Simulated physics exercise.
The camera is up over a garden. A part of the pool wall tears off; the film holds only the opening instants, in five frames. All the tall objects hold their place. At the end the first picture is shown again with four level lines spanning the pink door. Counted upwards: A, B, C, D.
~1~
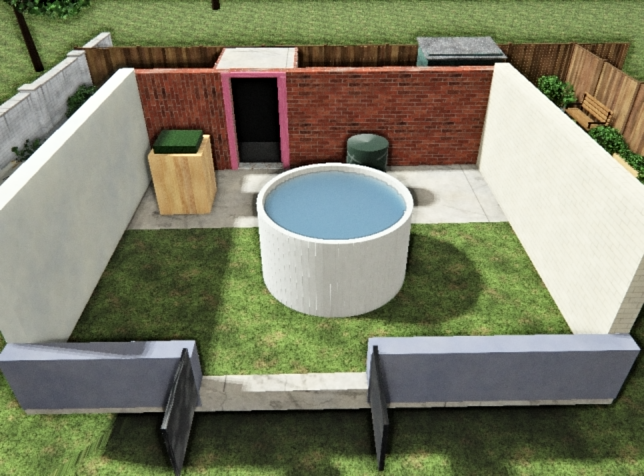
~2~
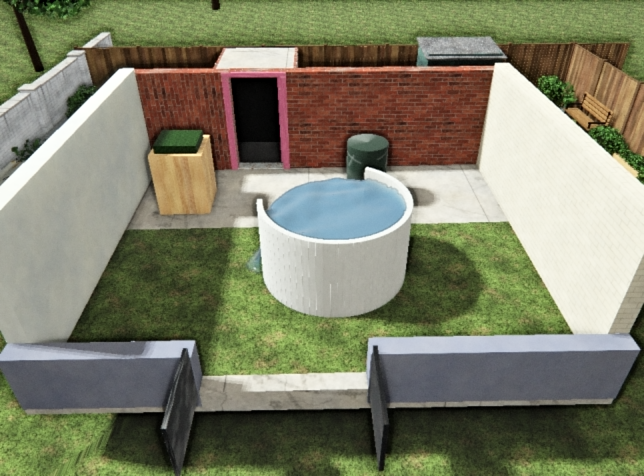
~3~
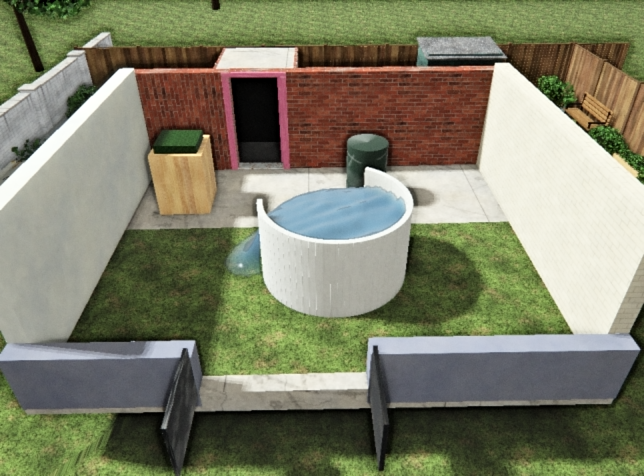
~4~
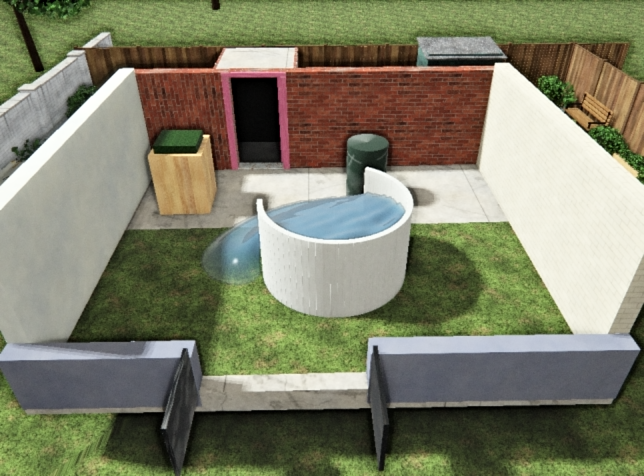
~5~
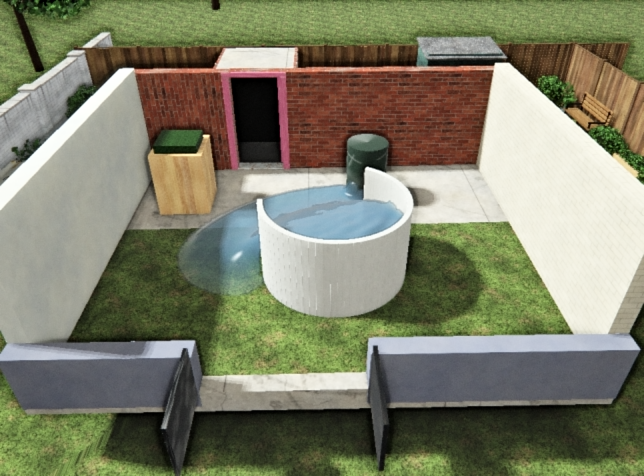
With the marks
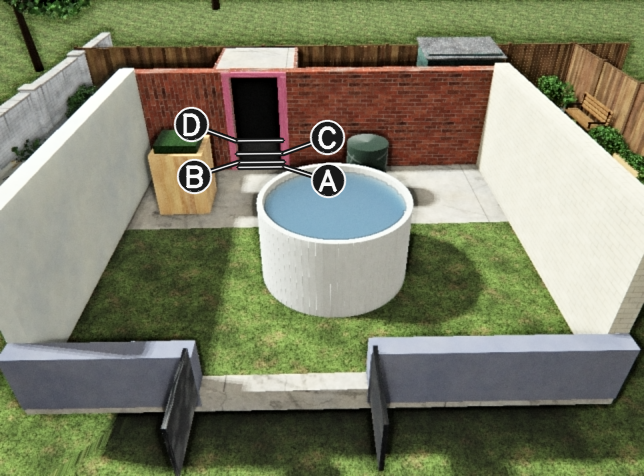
A walled garden of grass and paving is seen from a raised, steady camera. A round white pool of blue water stands in the middle, with a red brick wall and pink-framed doorway behind, a wooden box at left, a dark green container behind the pool, and an open dark gate in front. The pool's back-left side opens, and clear water pours out leftward, spreading across the grass.
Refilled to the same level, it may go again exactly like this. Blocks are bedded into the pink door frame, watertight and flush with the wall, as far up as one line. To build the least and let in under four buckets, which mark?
Line D.
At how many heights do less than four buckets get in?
One of the four.
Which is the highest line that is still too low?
C.
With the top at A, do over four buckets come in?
Yes, that goes wrong.
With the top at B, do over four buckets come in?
Yes, that goes wrong.
On the marked copy, A at (261, 167); B at (260, 162); C at (260, 153); D at (259, 140); from the bottom up A, B, C, D.
If A is chosen, dozens of bucketfuls pour in.
If B is chosen, dozens of bucketfuls pour in.
If C is chosen, about 10 bucketfuls get in.
If D is chosen, a splash gets over, under a bucket.
